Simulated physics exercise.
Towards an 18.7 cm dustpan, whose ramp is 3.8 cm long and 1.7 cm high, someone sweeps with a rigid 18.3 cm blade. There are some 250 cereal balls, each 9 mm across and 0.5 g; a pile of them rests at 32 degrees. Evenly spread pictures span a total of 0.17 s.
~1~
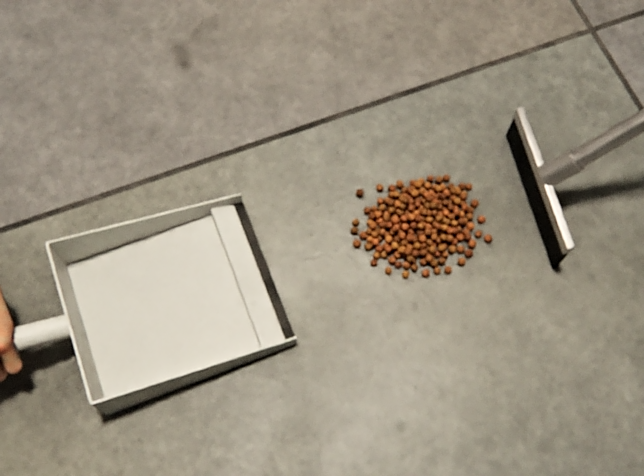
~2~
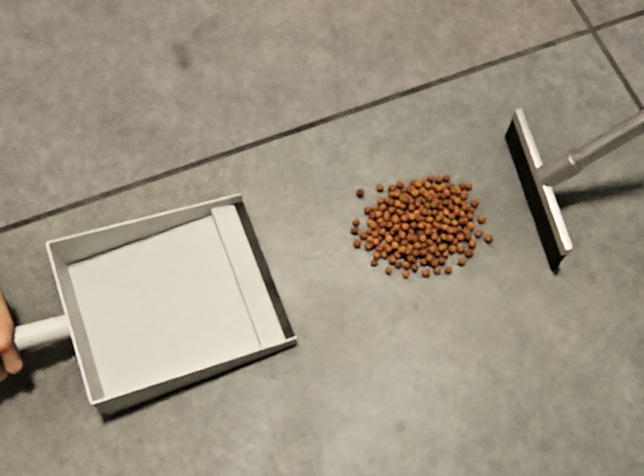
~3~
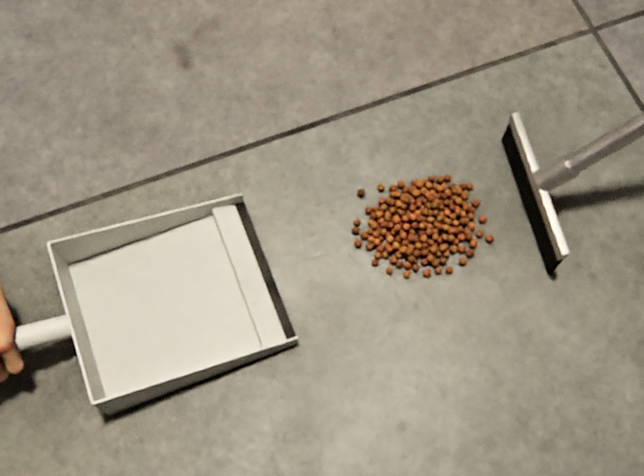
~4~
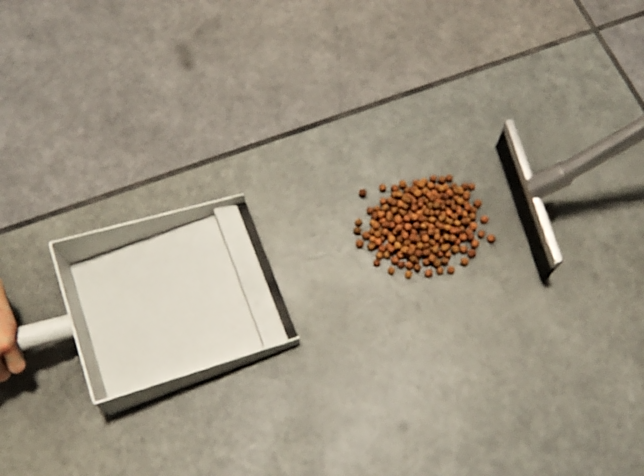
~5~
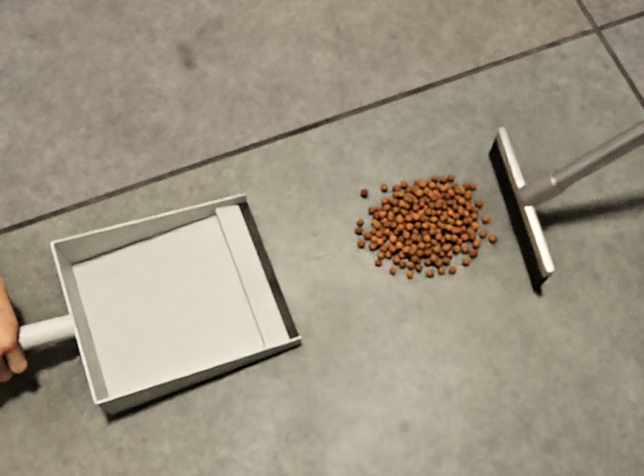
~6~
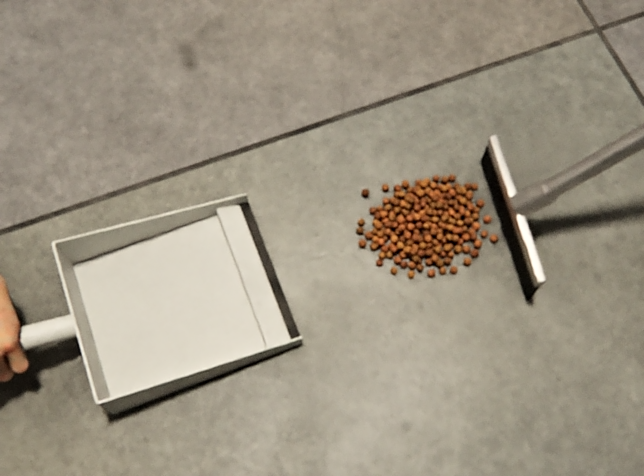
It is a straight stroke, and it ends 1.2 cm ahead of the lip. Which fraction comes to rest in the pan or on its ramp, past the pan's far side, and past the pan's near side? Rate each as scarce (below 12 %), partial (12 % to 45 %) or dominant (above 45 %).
Ratings: Pan - scarce; far side - scarce; near side - partial.
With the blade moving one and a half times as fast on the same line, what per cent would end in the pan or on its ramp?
In that case close to 5 per cent.
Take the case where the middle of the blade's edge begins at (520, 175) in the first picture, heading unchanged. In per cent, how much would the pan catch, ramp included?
Roughly 10 percent, ramp included.
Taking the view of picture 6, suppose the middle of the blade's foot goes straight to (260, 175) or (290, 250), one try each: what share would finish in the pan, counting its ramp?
Close to 15 and 40 percent, in that order.
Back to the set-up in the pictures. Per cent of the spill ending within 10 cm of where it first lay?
50 %.
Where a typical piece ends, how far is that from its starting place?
That distance is close to 10 cm.
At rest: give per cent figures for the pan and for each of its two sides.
The pan holds 5 per cent at the end, the far side 0 per cent and the near side 20 per cent.
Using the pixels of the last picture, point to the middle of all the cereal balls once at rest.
I'd say roughly (339, 252).
Then, 0.27 s after the last picture, middle of the blade 15 cm from the lip; 0 % over the lip, far side 0 %, near side 5 %.
Then, 0.45 s after the last picture, middle of the blade 7 cm from the lip; 0 % over the lip, far side 0 %, near side 10 %.
Then, 0.75 s after the last picture, middle of the blade 3 cm from the lip; 5 % over the lip, far side 0 %, near side 20 %.
In the end, pan 5 %, far side 0 %, near side 20 %, in front of the lip or behind the blade 80 %.
